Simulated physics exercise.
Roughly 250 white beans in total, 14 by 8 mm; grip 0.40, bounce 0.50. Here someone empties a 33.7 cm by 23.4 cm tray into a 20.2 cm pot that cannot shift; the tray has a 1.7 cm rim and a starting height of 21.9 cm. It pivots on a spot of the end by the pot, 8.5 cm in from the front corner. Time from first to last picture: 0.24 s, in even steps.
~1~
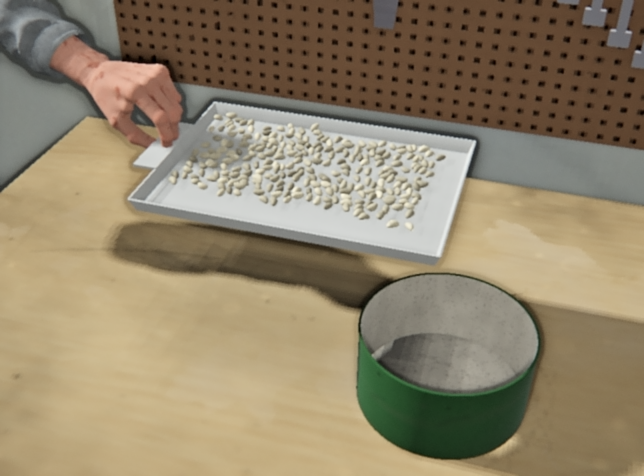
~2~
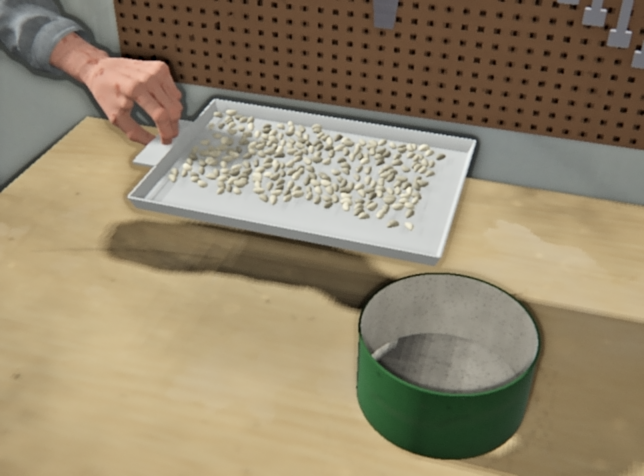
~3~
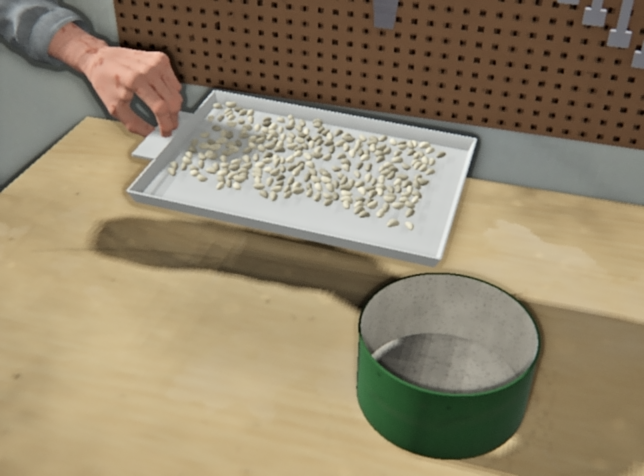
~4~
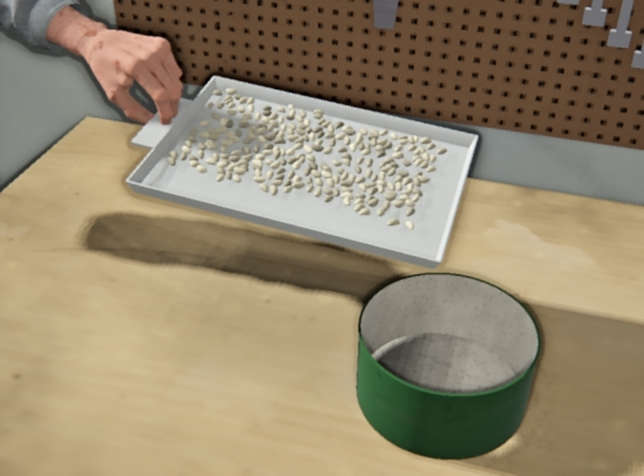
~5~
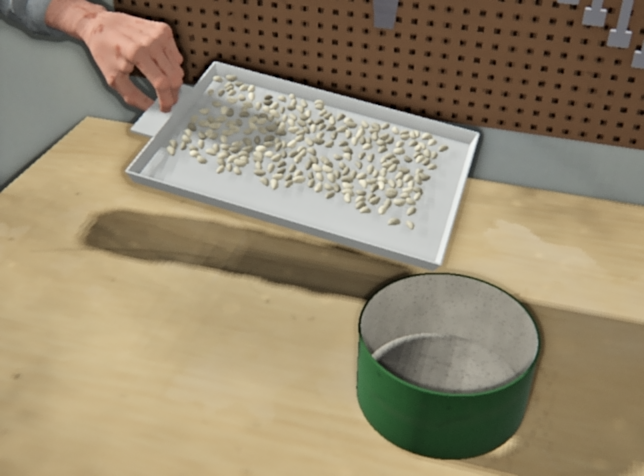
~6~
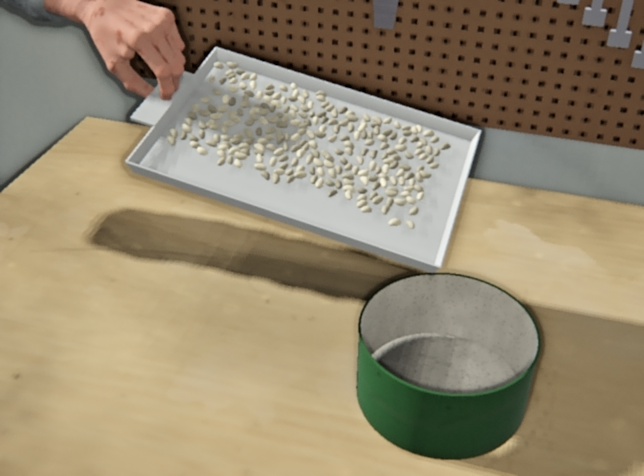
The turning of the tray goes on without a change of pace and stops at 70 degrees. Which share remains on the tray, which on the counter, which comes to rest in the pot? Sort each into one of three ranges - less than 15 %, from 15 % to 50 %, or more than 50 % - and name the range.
Ranges: Left on the tray: Less than 15 %; counter: Less than 15 %; pot: More than 50 %.
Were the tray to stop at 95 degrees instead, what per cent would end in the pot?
I'd put it at close to 100 per cent.
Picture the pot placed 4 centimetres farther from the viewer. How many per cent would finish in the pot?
Then roughly 65 percent would land in it.
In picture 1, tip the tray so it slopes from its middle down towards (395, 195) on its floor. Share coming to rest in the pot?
The share would be about 40 percent.
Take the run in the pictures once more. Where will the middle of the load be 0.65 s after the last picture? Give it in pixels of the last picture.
Roughly pixel (434, 255).
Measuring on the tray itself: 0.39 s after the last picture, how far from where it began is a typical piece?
About 8 cm.
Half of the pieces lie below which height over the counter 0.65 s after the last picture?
The halfway mark is near 22 cm.
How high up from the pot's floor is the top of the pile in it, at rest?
I'd say near 2.0 centimetres.
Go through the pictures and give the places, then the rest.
The first picture shows tray tilt 0 degrees, front corners at (135, 197) and (436, 252); middle of the pieces at (308, 163); pot at (449, 329).
The second picture shows tray tilt 1 degrees, front corners at (135, 195) and (436, 253); middle of the pieces at (308, 162).
The third picture shows tray tilt 3 degrees, front corners at (134, 189) and (436, 254); middle of the pieces at (309, 157).
The fourth picture shows tray tilt 6 degrees, front corners at (133, 179) and (436, 257), lowest corner right front; middle of the pieces at (309, 150).
The fifth picture shows tray tilt 9 degrees, front corners at (133, 170) and (437, 259), lowest corner right front; middle of the pieces at (310, 143).
The sixth picture shows tray tilt 13 degrees, front corners at (133, 160) and (437, 262), lowest corner right front; middle of the pieces at (311, 136); pot at (449, 329).
Then, 0.39 s after the last picture, tilt 40 degrees; the tray holds 100 %, the pot 0 %.
Then, 0.65 s after the last picture, tilt 59 degrees; the tray holds 75 %, the pot 5 %.
Then, 1.02 s after the last picture, tilt 70 degrees; the tray holds 20 %, the pot 80 %.
In the end, tray 5 %, counter 0 %, pot 95 %.
